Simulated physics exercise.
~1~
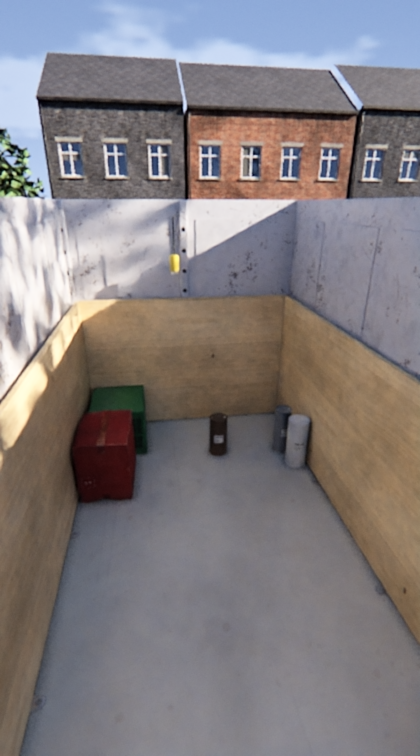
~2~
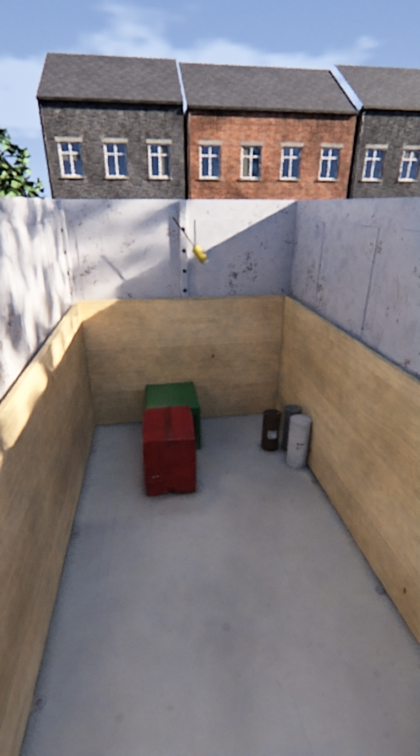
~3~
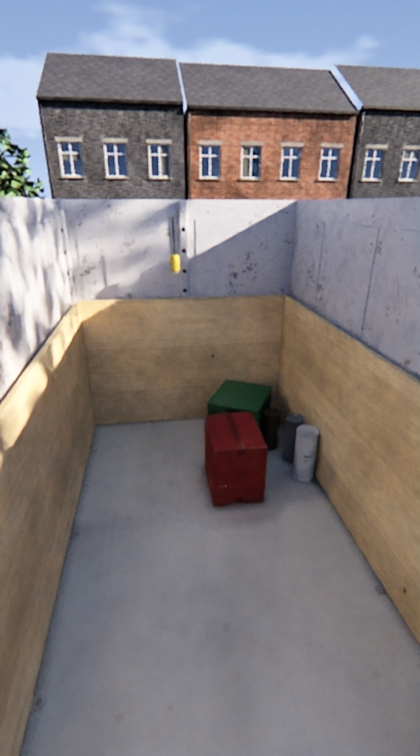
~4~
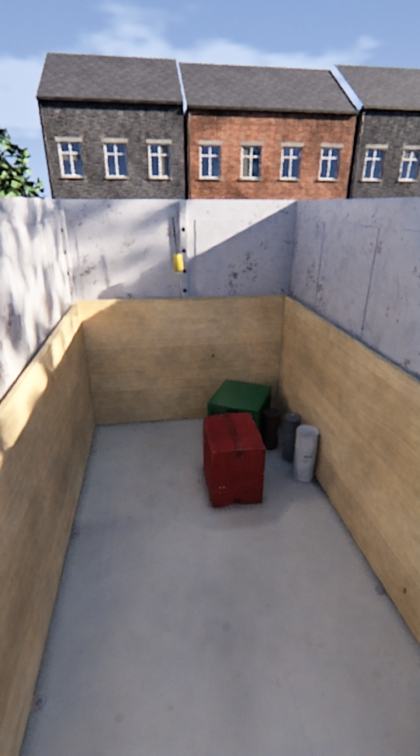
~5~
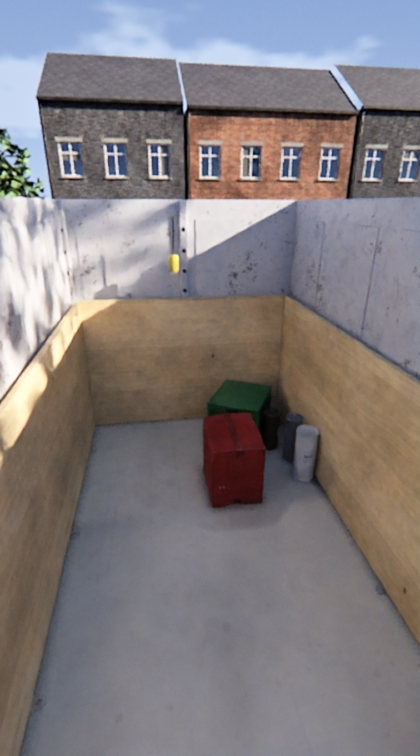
We see a red box, a green chest and three canisters in a walled bay beneath a swinging yellow lamp. The box, chest and brown canister slide right, the load bunches near the right wall, and everything then stays still with the box and canisters upright.
